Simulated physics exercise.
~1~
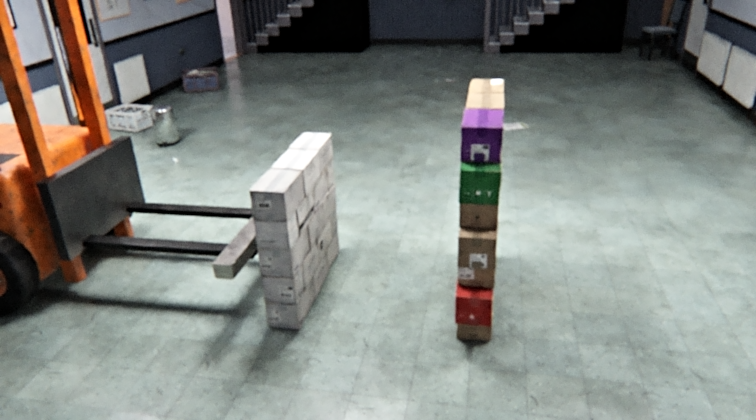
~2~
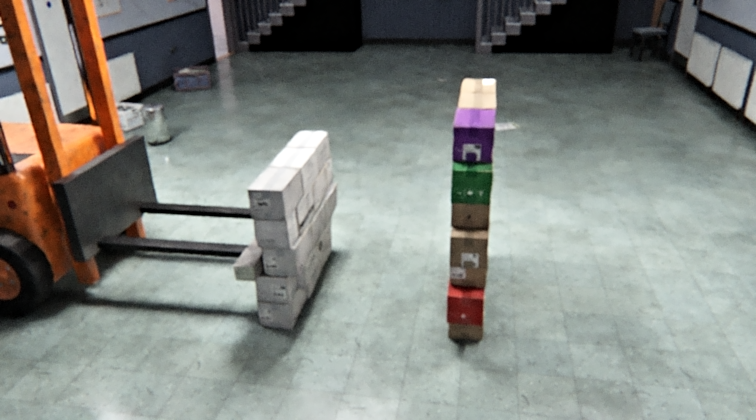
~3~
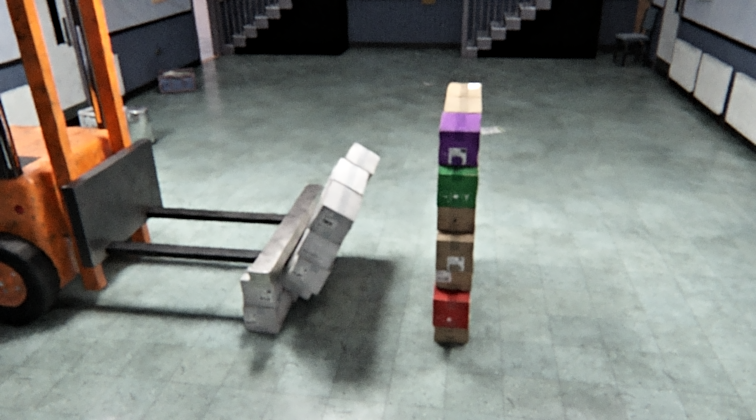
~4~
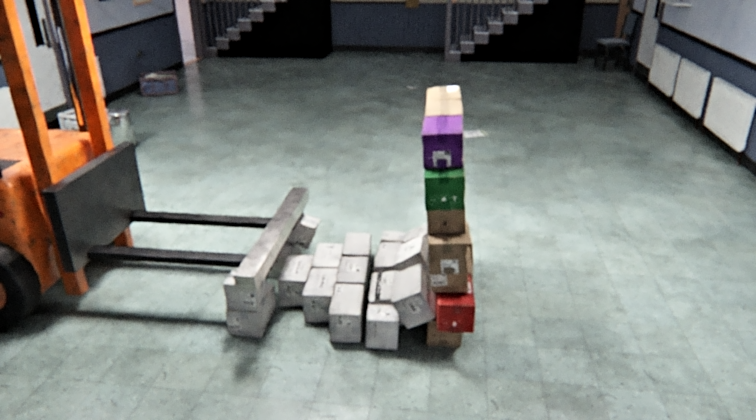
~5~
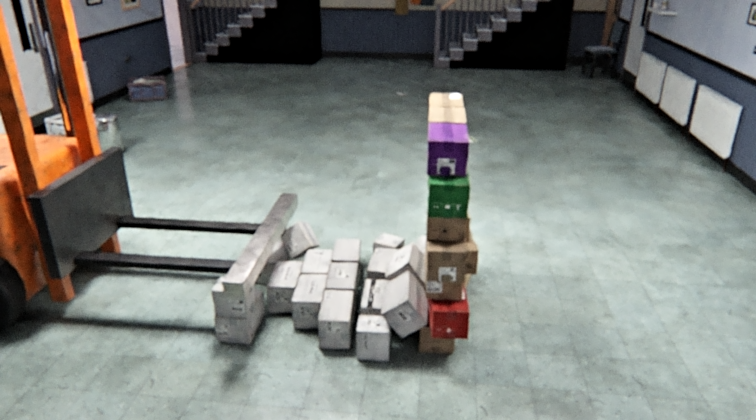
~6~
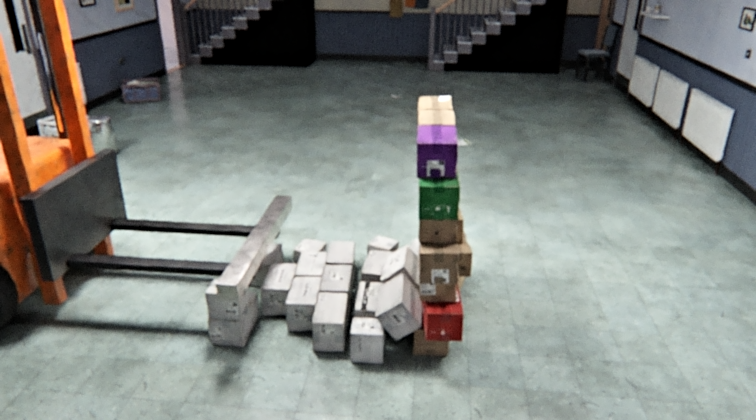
In a large hall with a green-grey tiled floor and stairs at the back, seen from slightly above, an orange forklift stands at the left with a beam across its forks. Before it is a thin wall of pale parcels, and beyond a gap stands a taller wall of brown parcels with purple, green and red ones. The forklift pushes the beam rightward into the pale wall, which leans and topples across the gap. Its parcels tumble against the foot of the second wall, nudging the lower boxes, including the red one, rightward. The coloured wall stays standing, slightly askew, beside the heap.
